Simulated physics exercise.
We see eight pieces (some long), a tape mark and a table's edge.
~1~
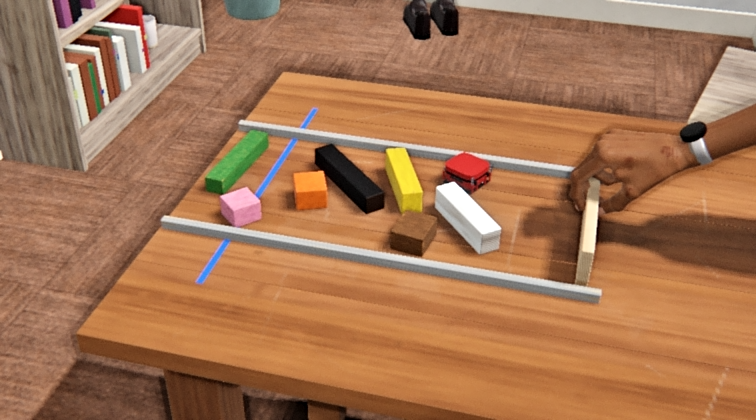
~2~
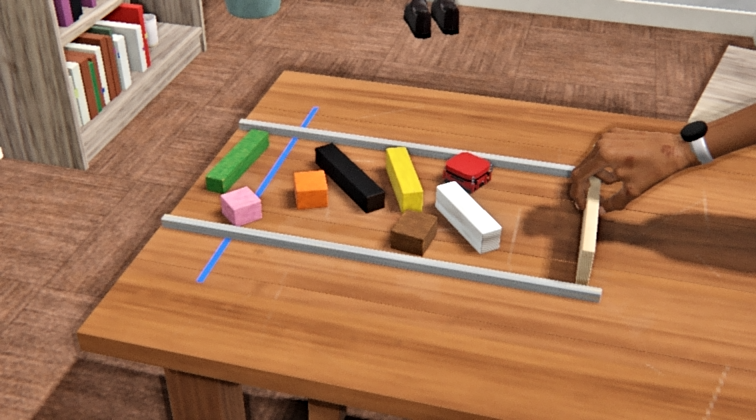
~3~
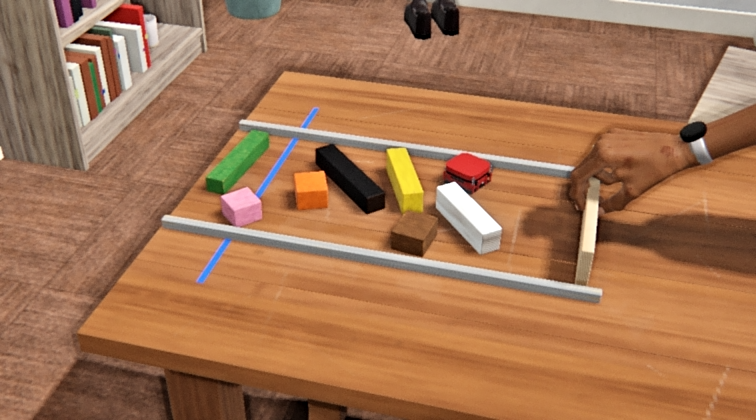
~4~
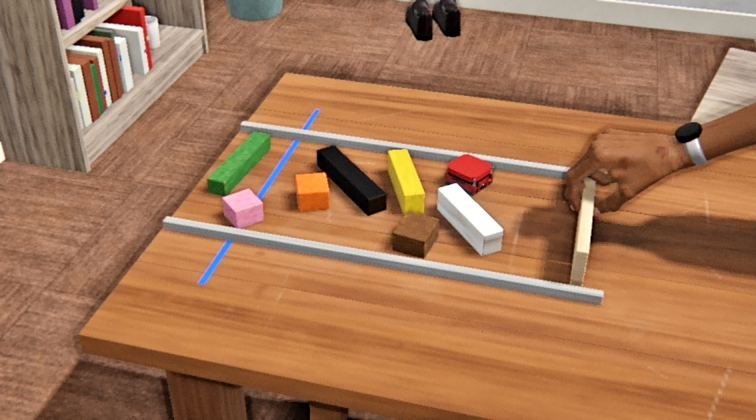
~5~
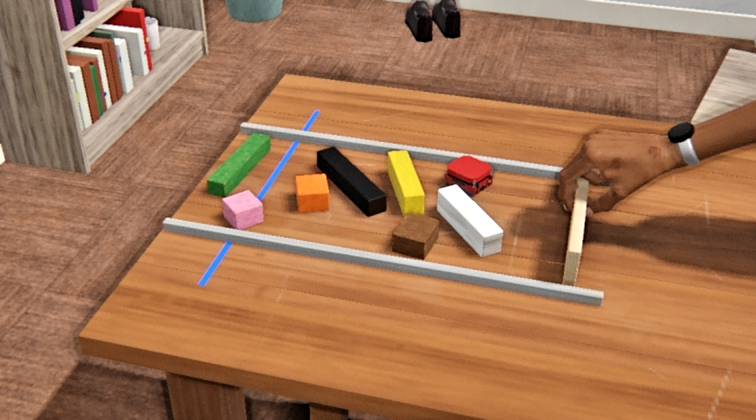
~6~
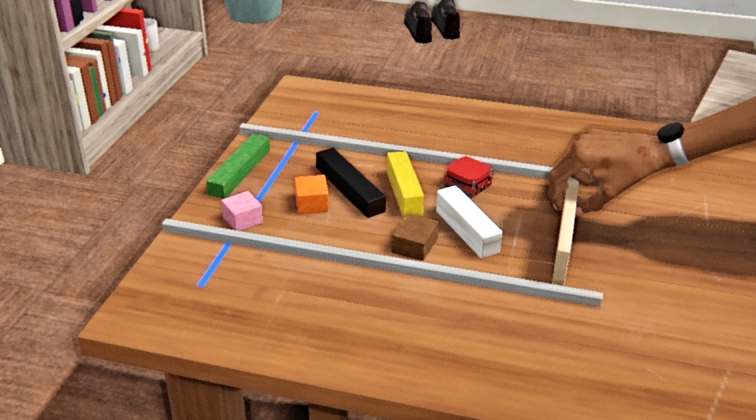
Hand with a wristwatch holding a wooden board upright between two rails, then sliding it slightly left toward eight colourful pieces.
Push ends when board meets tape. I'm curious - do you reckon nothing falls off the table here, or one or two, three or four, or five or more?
Fallen: A single one or a pair.
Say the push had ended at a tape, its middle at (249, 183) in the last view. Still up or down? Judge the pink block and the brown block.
Note: Pink block does not last; brown block lasts.
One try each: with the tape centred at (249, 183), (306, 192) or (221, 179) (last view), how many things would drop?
4, 0, 6.
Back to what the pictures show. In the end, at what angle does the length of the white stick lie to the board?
Angle: Close to 0 degrees.
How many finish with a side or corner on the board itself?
Well, it touches 2.
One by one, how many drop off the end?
2.
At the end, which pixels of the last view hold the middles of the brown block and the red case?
Brown block at about (209, 210), red case at about (268, 151).
Soon after, none off yet; green bar at rest near (239, 165); pink block at rest near (242, 211); orange block at rest near (311, 194).
Then, none off yet; green bar at rest near (239, 165); pink block at rest near (242, 211); orange block moving near (307, 195).
Further on, none off yet; green bar moving near (230, 164); pink block moved about its own width near (221, 213); orange block moved well along near (234, 190).
By the end, the number that fall off is one or two; fallen, orange block and green bar.
